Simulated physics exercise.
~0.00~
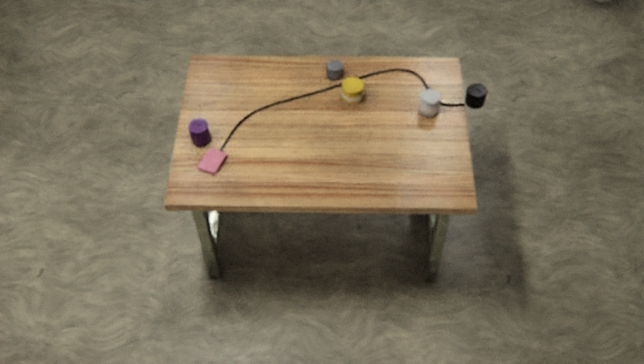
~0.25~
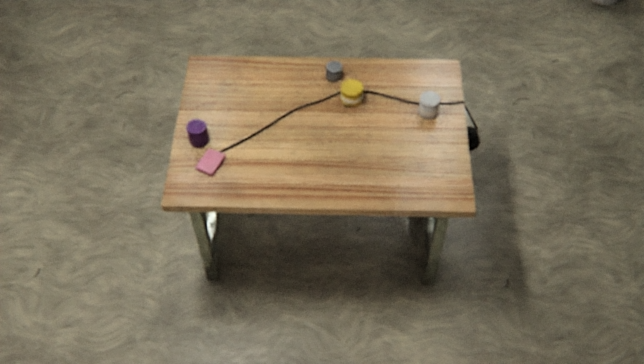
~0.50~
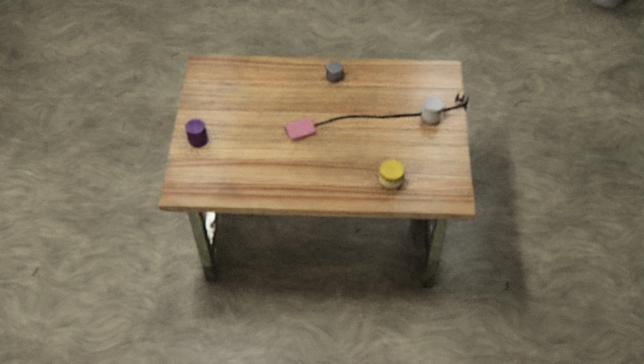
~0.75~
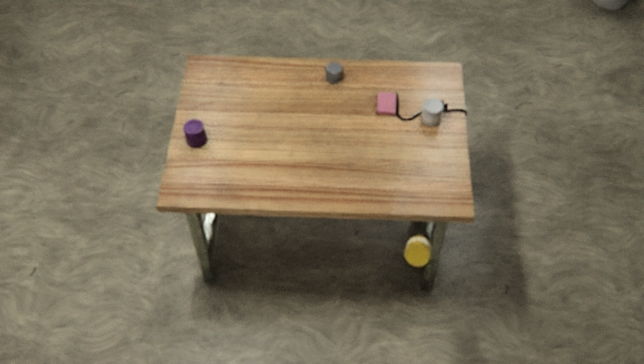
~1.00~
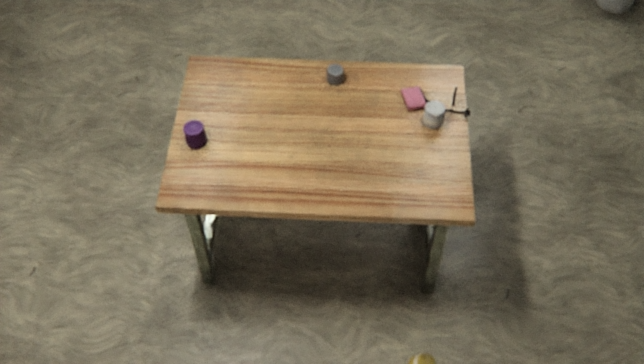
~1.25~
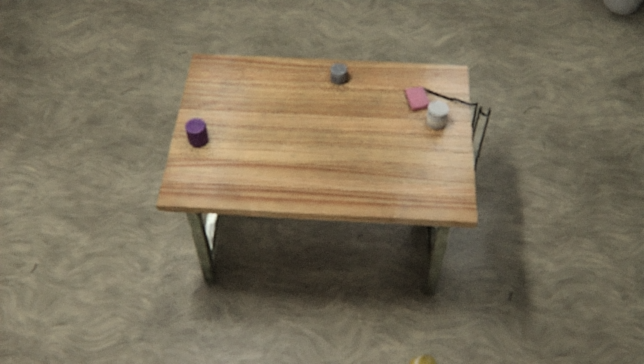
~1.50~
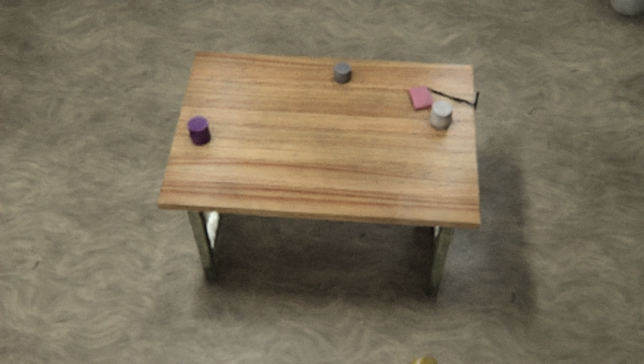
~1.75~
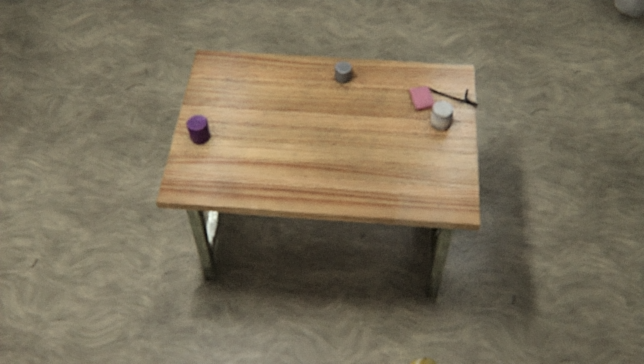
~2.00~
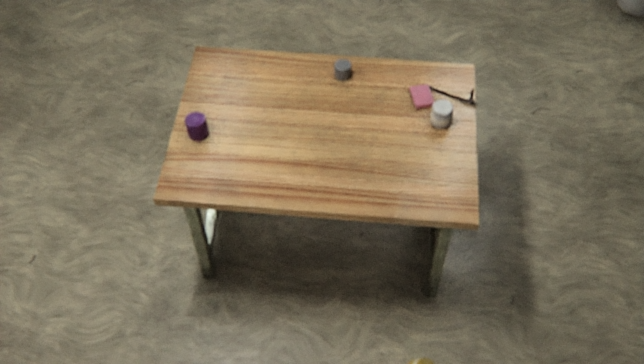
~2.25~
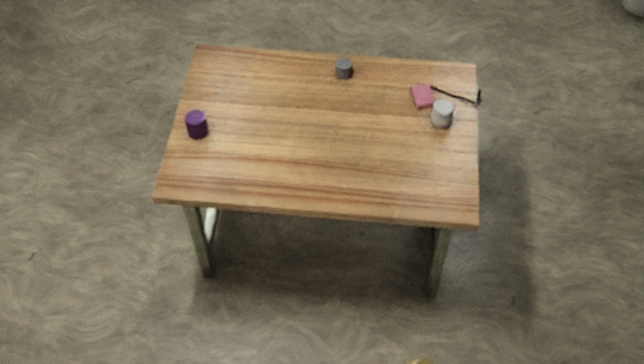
The video shows a black object dropping off a wooden table's right edge, pulling a cable tied to a pink block. The cable sweeps a yellow canister off the front edge, and the pink block slides right, stopping beside a white tin while purple and grey tubs stay put.
